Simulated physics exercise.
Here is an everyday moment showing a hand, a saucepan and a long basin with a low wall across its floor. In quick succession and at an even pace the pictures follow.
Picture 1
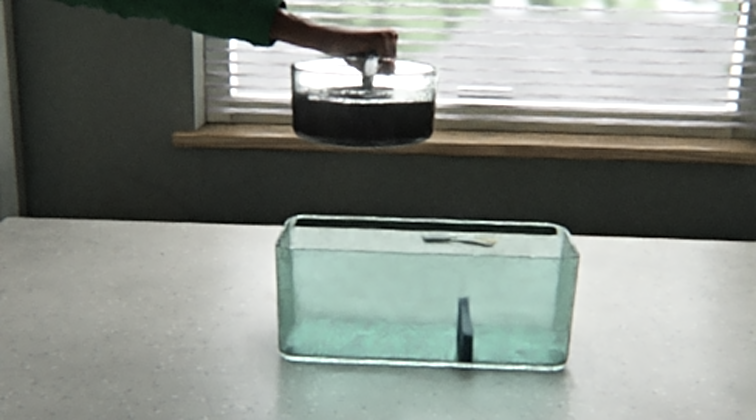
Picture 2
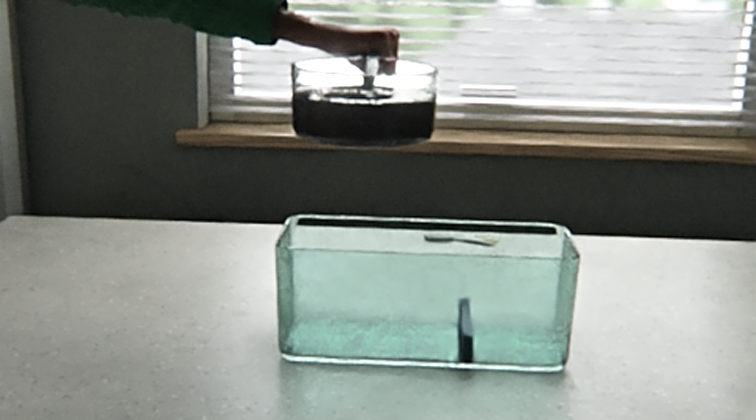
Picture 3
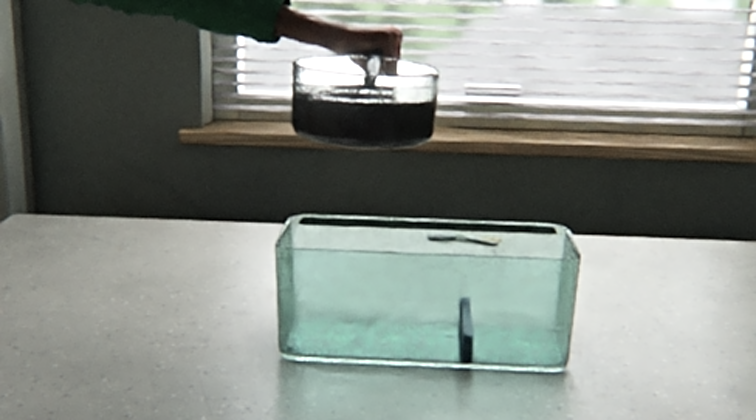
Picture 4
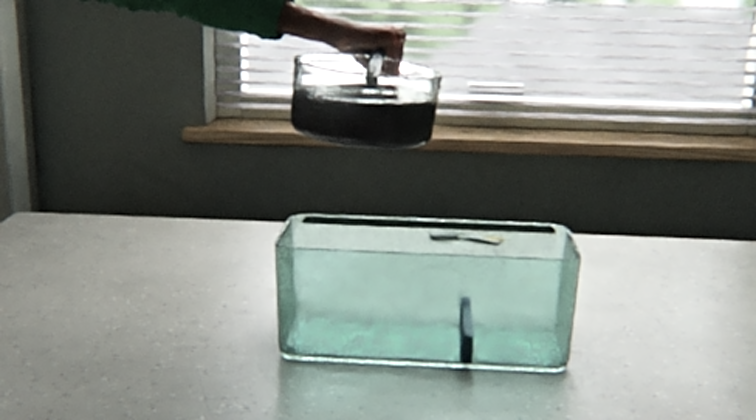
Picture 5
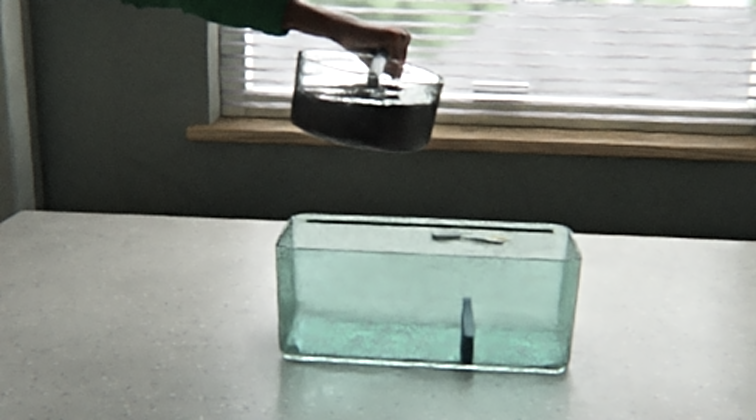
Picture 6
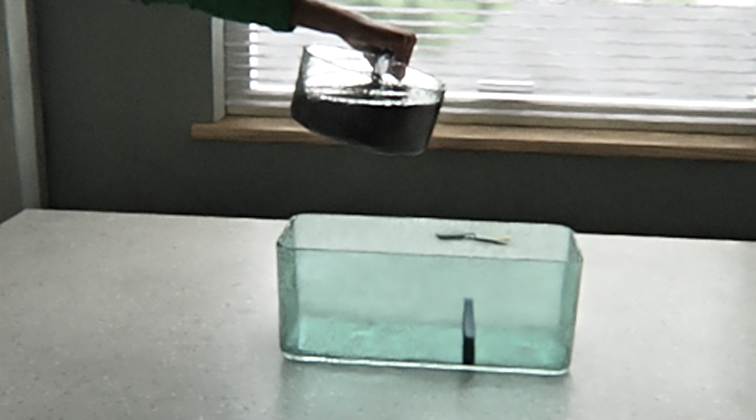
A glass pan of dark liquid, gripped by a hand in a green sleeve, hangs nearly level above a long greenish basin with a low dark wall on its floor. The hand then tilts the pan gradually, lowering its right side while the basin stays on the pale tabletop.
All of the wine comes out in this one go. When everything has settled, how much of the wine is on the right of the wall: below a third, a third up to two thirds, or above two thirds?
Midrange share.
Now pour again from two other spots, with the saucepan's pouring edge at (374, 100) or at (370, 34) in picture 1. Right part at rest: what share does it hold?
Close to 15 in a hundred, then close to 10 in a hundred.
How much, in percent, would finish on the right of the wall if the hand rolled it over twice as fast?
It comes to 35 per cent or so.
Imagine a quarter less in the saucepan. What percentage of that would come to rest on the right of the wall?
I'd put it at around 45 %.
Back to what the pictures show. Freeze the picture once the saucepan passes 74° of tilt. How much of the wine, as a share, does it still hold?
My estimate is close to 50 percent remaining.
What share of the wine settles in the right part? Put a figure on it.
Near 50 in a hundred.
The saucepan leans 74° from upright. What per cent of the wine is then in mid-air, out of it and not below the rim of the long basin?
I'd say some 35 per cent of it.
A moment on, the saucepan is tipped part way and 50 per cent is still to pour, 2 is left of the wall and 12 right of it.
Next, the saucepan is tipped right over and 6 per cent is still to pour, 32 is left of the wall and 54 right of it.
Then the saucepan is tipped right over and 0 per cent is still to pour, 50 is left of the wall and 49 right of it.
Later the saucepan is tipped right over and 0 per cent is still to pour, 50 is left of the wall and 49 right of it.
At rest 50 per cent lies left of the wall, 49 right of it and 1 outside.
